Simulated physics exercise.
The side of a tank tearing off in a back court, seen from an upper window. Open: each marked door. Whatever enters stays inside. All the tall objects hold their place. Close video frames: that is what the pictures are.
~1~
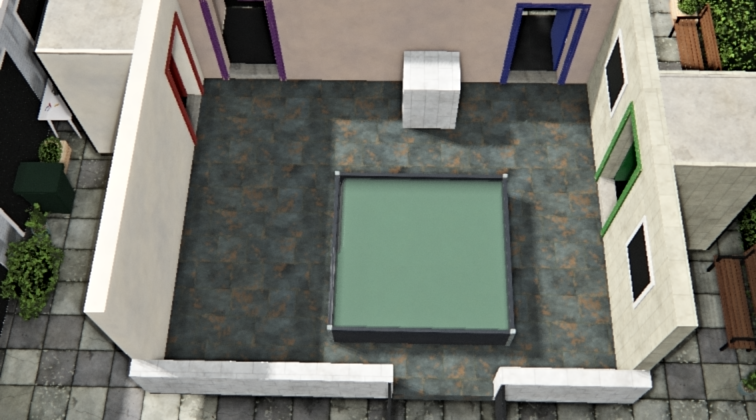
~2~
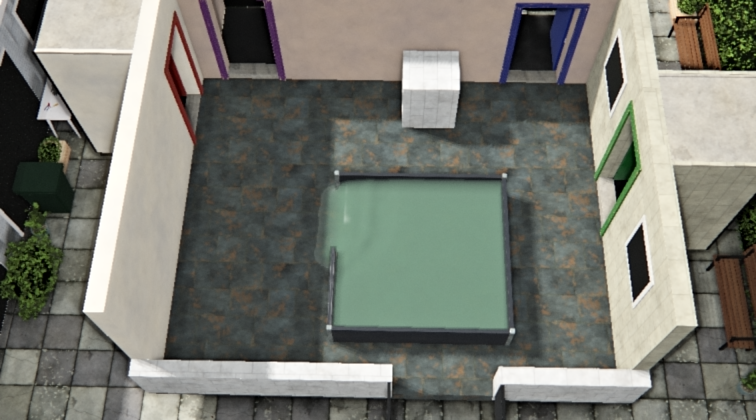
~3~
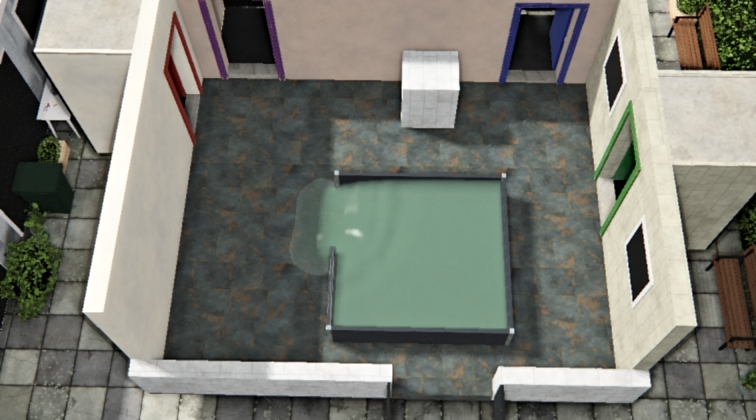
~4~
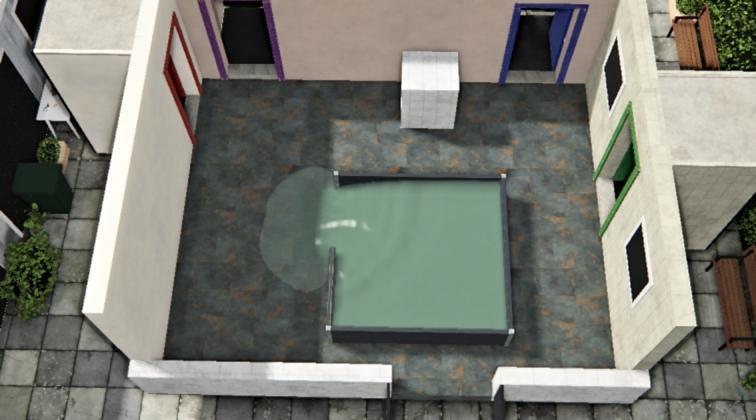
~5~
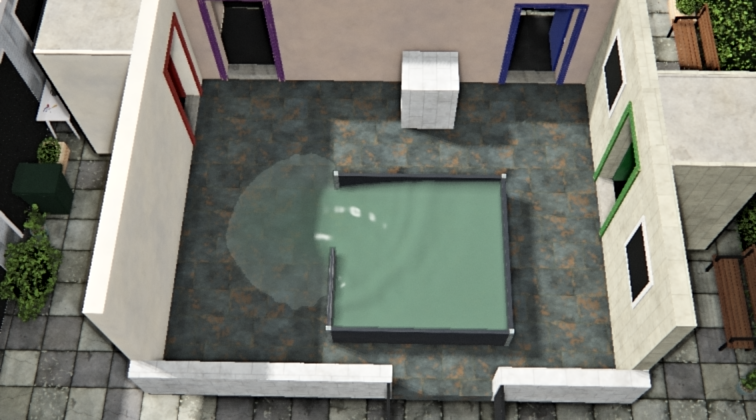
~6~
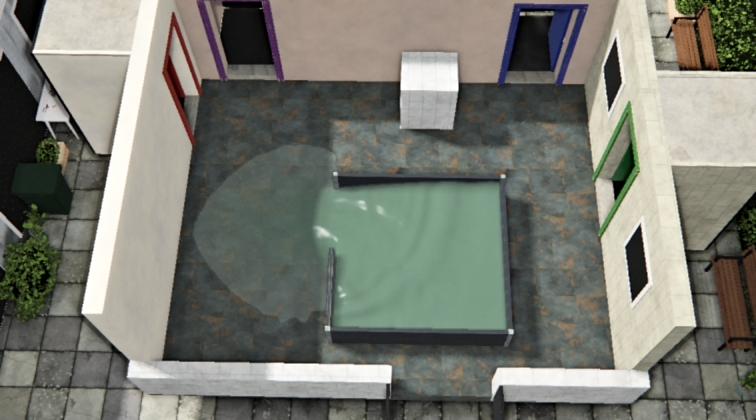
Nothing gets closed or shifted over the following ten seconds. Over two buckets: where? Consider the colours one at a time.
In order: Purple door: Over the line on that one, red door: Over the line on that one, green door: Not over the line on that one, blue door: Not over the line on that one.
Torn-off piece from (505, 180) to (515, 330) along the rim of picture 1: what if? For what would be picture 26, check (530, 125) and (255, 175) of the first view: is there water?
Submerged, then unwetted.
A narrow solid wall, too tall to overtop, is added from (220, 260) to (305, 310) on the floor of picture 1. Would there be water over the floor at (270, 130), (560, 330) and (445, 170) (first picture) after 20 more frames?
Results in sequence: Swamped / bone-dry / bone-dry.
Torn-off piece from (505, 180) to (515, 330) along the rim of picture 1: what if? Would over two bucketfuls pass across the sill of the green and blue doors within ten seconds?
Verdict - green door breaks the limit, blue door breaks the limit.
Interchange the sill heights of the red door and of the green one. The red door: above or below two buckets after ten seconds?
Result, red door: Ends up above.
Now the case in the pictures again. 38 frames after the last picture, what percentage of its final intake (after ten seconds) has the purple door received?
About 80 per cent.
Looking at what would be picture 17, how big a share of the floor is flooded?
Close to 35 %.
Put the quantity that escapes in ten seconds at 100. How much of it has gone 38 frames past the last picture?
By my reckoning, 55 %.
A moment on, water covers 25 % of the floor; the purple door not reached, the red door not reached, the green door not reached, the blue door not reached.
Next, water covers 35 % of the floor; the purple door wet at the sill, nothing in, the red door under two buckets in, the green door not reached, the blue door not reached.
Then, water covers 40 % of the floor; the purple door over two buckets in, the red door far over two buckets in, the green door not reached, the blue door not reached.
Later, water covers 70 % of the floor; the purple door over two buckets in, the red door far over two buckets in, the green door not reached, the blue door wet at the sill, nothing in.
In the end, water covers 95 % of the floor; the purple door far over two buckets in, the red door far over two buckets in, the green door wet at the sill, nothing in, the blue door wet at the sill, nothing in.
